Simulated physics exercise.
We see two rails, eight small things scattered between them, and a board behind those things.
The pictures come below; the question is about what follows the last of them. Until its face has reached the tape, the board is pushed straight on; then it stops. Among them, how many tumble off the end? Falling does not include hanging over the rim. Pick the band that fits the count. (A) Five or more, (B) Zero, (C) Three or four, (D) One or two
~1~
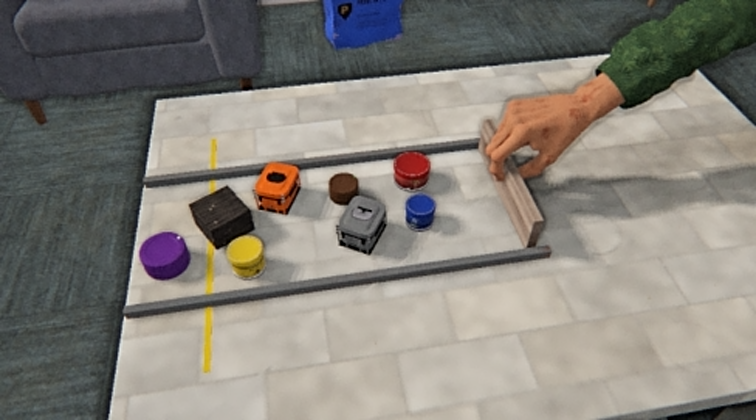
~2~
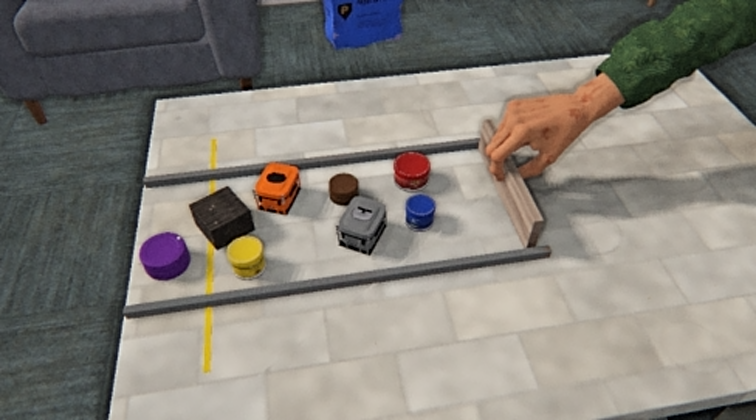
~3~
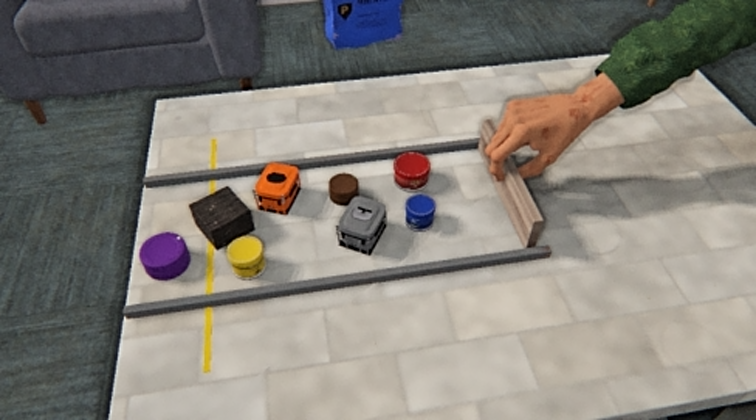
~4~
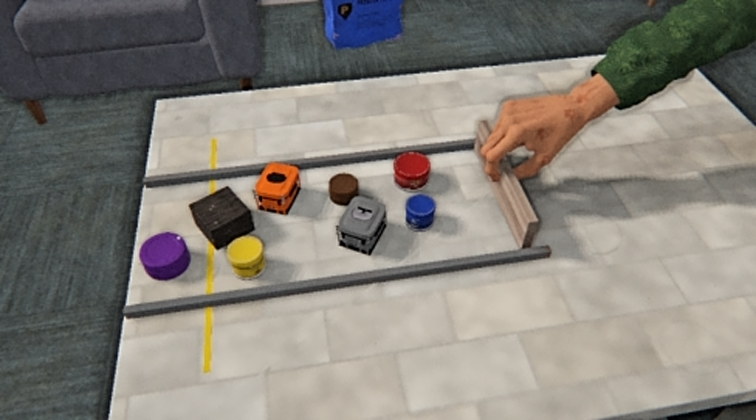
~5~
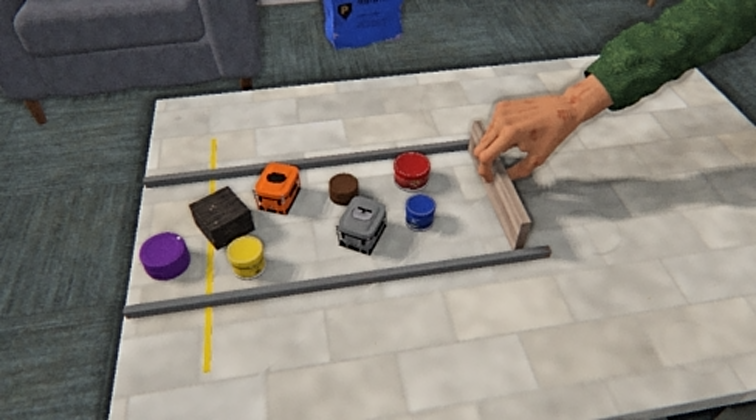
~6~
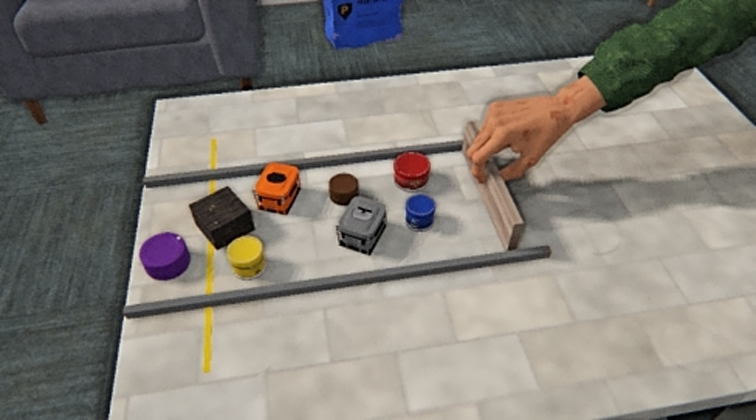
D.
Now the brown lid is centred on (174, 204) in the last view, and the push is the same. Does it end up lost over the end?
In that spot, it plunges.
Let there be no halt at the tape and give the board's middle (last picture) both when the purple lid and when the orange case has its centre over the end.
The middle is at (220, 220) when it's the purple lid, and at (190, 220) when it's the orange case.
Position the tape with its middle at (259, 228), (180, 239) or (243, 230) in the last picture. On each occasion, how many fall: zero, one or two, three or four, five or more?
So, one after another, I'd give none; three to four; none.
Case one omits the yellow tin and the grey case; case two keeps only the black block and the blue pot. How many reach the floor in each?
That gives 0 in the first case, then 0 in the second.
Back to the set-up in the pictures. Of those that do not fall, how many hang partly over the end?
Overhanging ones - 2.
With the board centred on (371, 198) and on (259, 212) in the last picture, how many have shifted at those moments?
Counts: 4 / 8.
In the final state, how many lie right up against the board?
It is in contact with 4.
Early on, none off yet; purple lid at rest near (165, 256); black block at rest near (222, 218); yellow tin at rest near (247, 258).
Finally, the number that fall off is one or two; lost, purple lid.
